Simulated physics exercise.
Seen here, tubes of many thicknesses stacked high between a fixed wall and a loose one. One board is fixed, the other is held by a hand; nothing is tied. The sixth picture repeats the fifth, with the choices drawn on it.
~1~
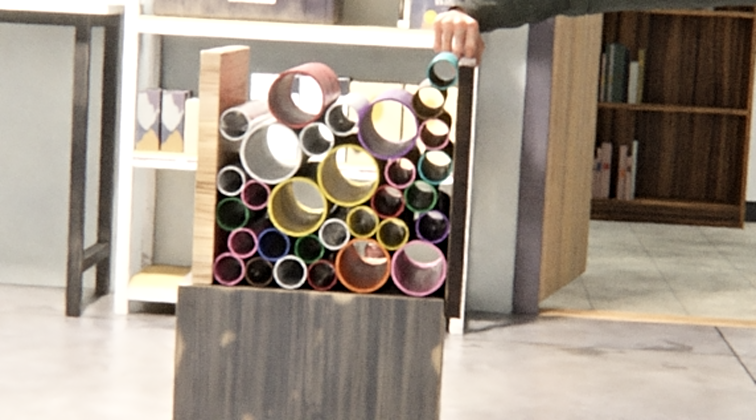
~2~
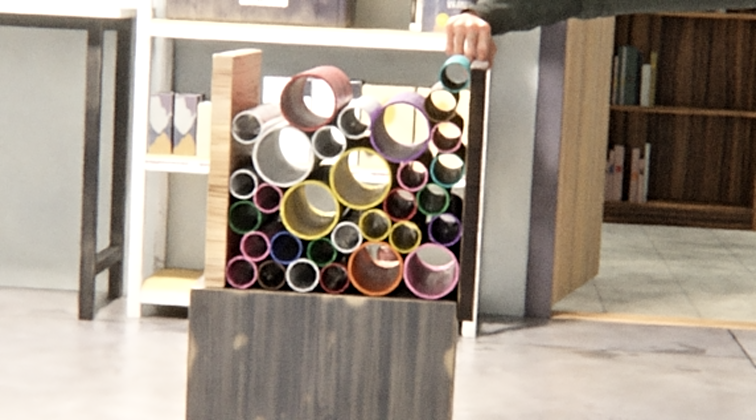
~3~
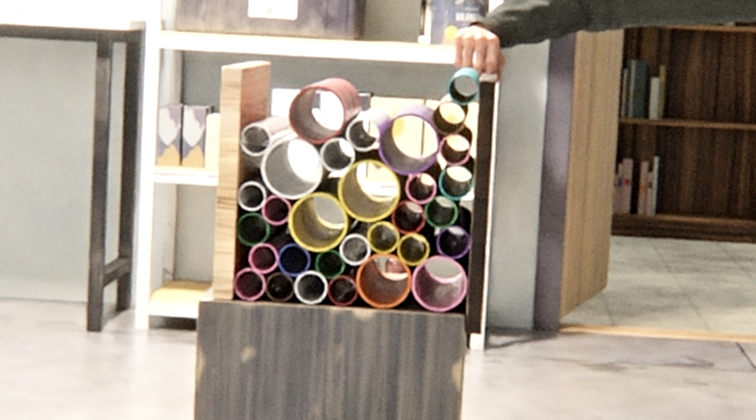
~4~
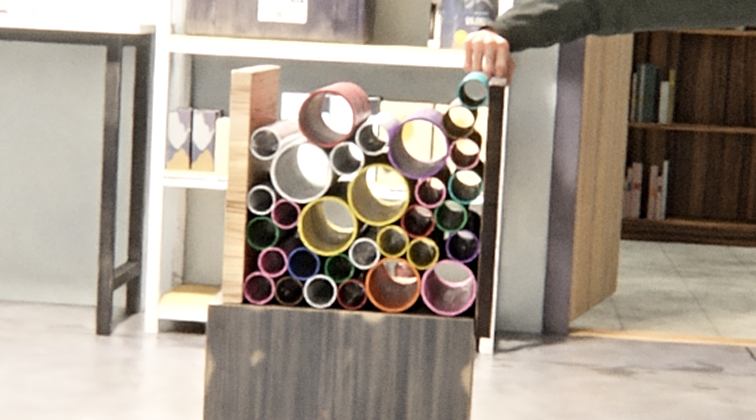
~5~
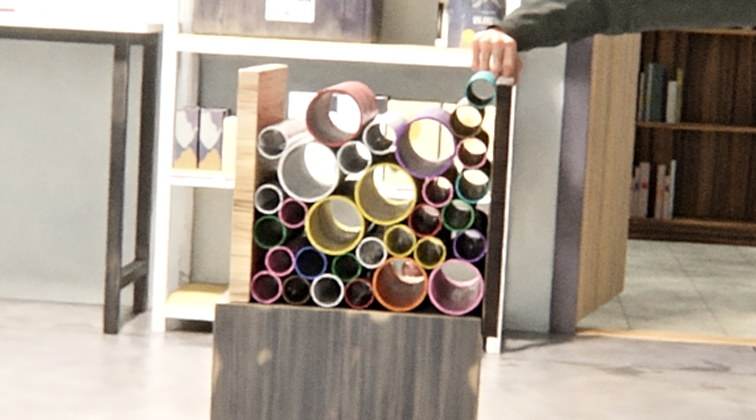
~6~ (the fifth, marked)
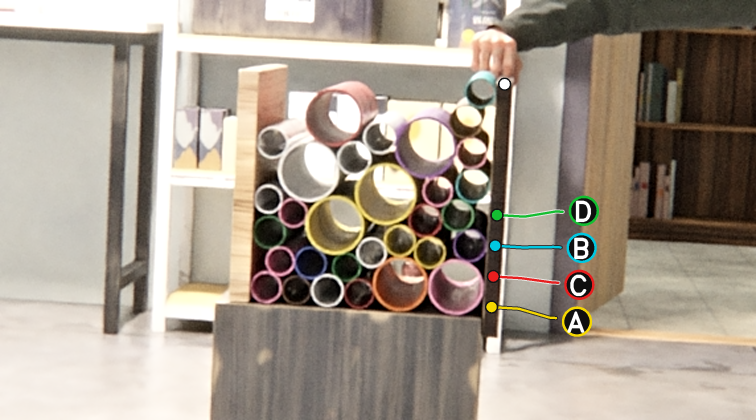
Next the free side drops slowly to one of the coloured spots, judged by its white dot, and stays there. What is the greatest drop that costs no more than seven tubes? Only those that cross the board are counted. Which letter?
The answer is mark B.
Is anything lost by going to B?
Yes.
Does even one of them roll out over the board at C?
At C: Yes.
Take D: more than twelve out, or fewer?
It loses fewer than twelve.
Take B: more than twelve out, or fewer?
It loses fewer than twelve.
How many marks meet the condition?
Two of them.
On the marked copy, A at (492, 307); B at (495, 246); C at (493, 276); D at (497, 215); the white dot at (505, 84).
Taking B. A third of the way, top of the board (492, 153).
Two thirds of the way, top of the board (487, 232).
When it is over, top of the board (486, 244), five out over the board.
As for the rest, A more than seven out over the board; C more than seven out over the board; D about four out over the board.
